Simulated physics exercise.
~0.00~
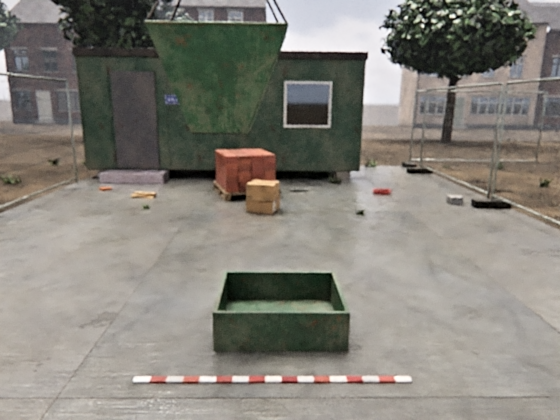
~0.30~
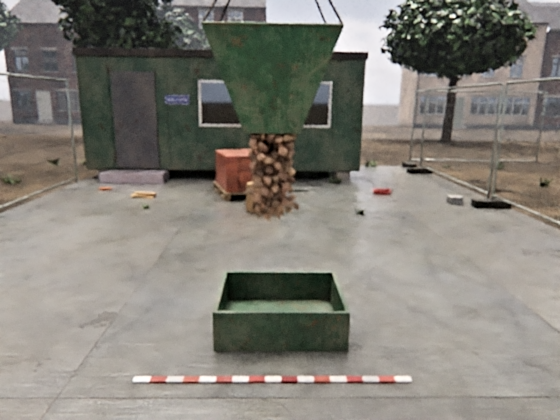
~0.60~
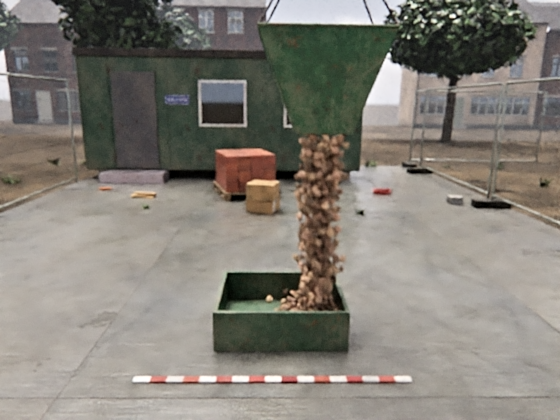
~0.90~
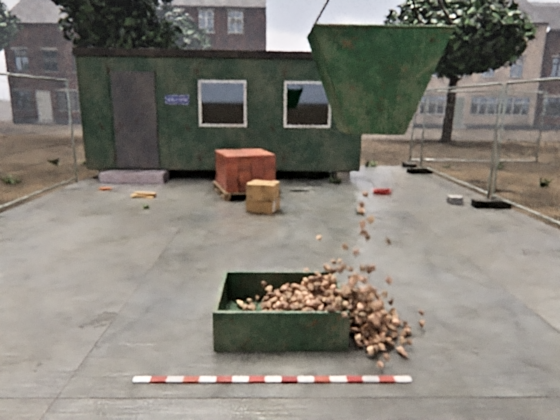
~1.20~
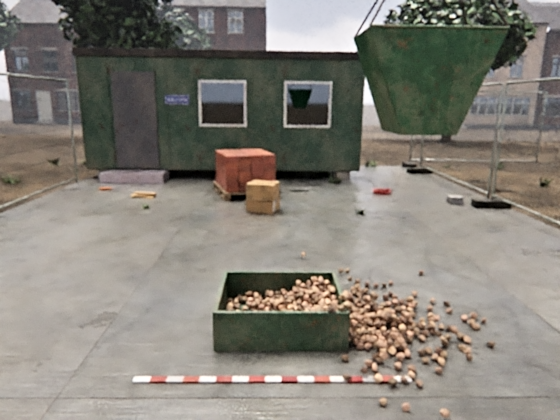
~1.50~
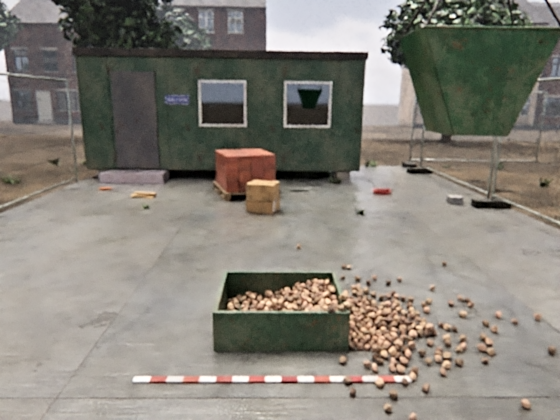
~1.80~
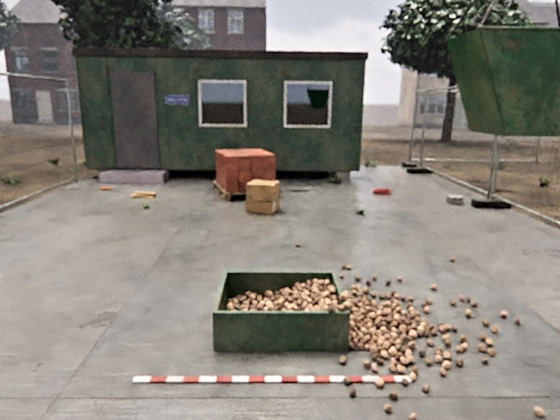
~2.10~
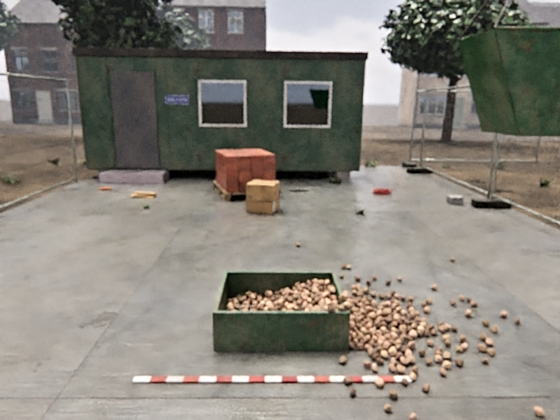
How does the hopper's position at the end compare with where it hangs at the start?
At the start the hopper hangs in front of the middle of the green cabin, and by the end it is far to the right at about the same height, partly cut off by the right edge of the view.
